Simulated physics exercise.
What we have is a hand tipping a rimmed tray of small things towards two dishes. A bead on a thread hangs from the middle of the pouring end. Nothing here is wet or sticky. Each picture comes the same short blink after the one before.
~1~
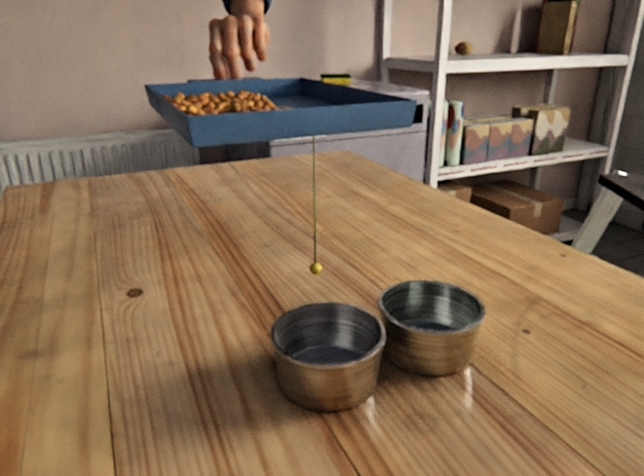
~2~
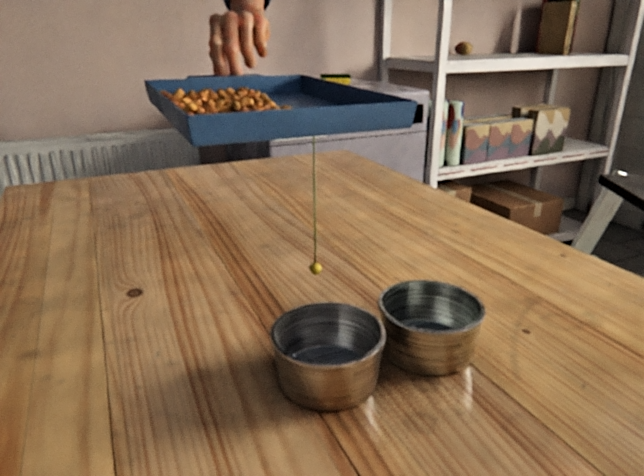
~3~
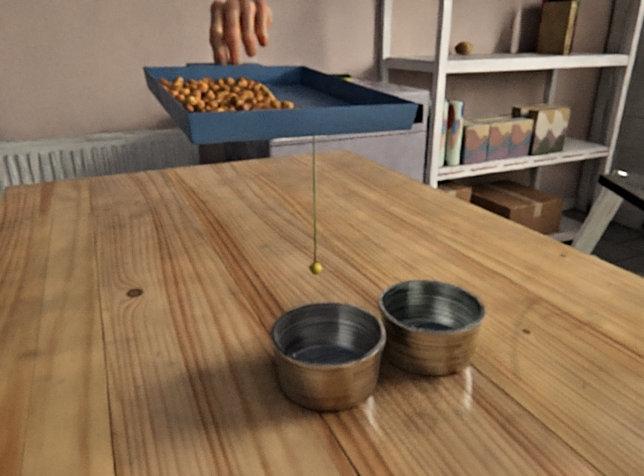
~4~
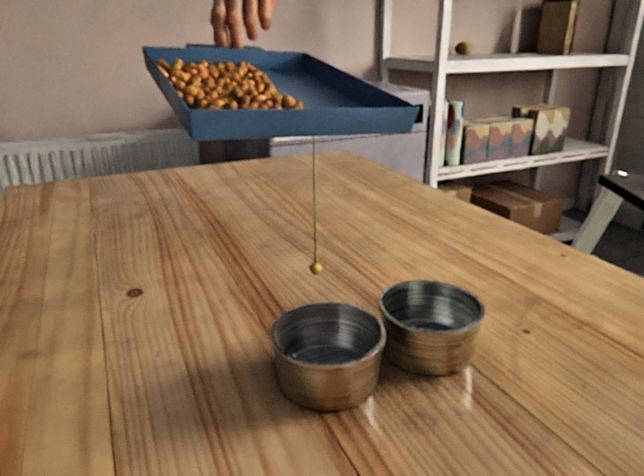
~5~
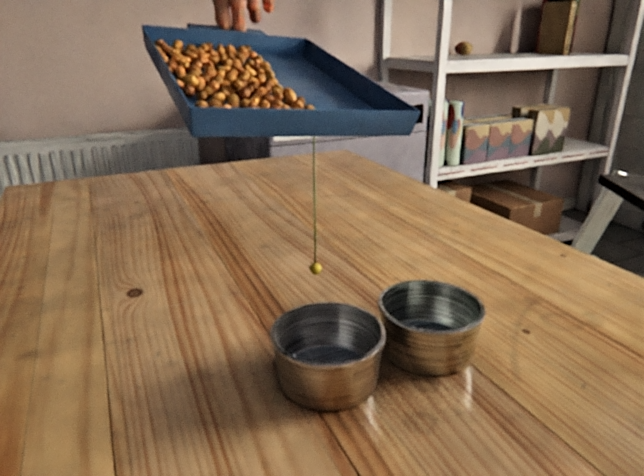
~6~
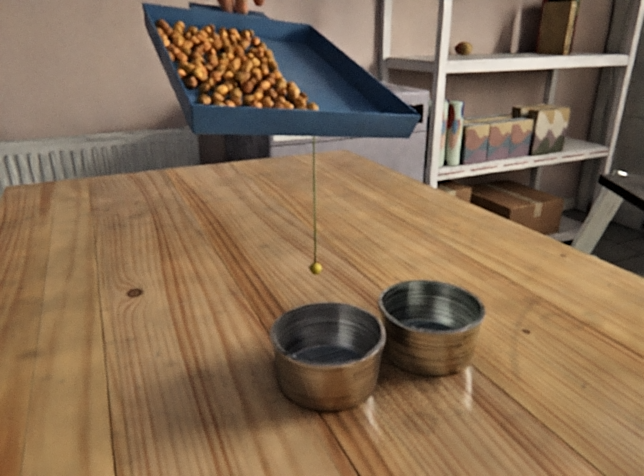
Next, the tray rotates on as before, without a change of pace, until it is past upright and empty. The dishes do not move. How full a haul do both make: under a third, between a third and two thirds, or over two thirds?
In the dishes lies from one third to two thirds of it.
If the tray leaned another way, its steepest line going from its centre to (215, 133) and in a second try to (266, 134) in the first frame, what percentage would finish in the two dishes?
In turn 0 and 30 in a hundred.
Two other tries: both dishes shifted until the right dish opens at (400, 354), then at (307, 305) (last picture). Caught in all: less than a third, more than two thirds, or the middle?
One: Below one third. Two: Below one third.
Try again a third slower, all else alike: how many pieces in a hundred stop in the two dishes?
It comes to 50 per cent or so.
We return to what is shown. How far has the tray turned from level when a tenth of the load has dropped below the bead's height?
At about 90°.
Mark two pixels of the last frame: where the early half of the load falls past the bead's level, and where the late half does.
The first part at (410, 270); the rest at (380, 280).
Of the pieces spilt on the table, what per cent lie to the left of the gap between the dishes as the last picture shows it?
Roughly 40 in a hundred.
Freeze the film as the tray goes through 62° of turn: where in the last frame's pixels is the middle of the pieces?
Around (347, 98).
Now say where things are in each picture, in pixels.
Corners of the pouring end at (190, 116) and (412, 100), level; middle of the load at (233, 108), roasted chickpeas; left dish at (353, 381); right dish at (461, 348); bead on its thread at (315, 269), in the first picture.
Corners of the pouring end at (191, 115) and (413, 101), level; middle of the load at (232, 105), in the second picture.
Corners of the pouring end at (191, 113) and (414, 103), tipped barely, lowest at the right corner; middle of the load at (232, 97), in the third picture.
Corners of the pouring end at (192, 109) and (415, 107), tipped a little, lowest at the right corner; middle of the load at (232, 86), in the fourth picture.
Corners of the pouring end at (194, 106) and (416, 110), tipped a little, lowest at the right corner; middle of the load at (233, 74), in the fifth picture.
Corners of the pouring end at (196, 103) and (417, 114), tipped clearly, lowest at the right corner; middle of the load at (236, 62); left dish at (353, 381); right dish at (461, 348), in the sixth picture.
Soon, tray tipped steeply; nearly all on the tray; a small part in the air.
A while on, tray tipped right over; most on the tray; a small part in the right dish; a small part outside both; a stray few in the air.
Towards the end, tray tipped past a quarter turn; about a quarter in the left dish; about a quarter in the right dish; about half outside both.
Finally, tray tipped past a quarter turn; about a quarter in the left dish; about a quarter in the right dish; about half outside both.
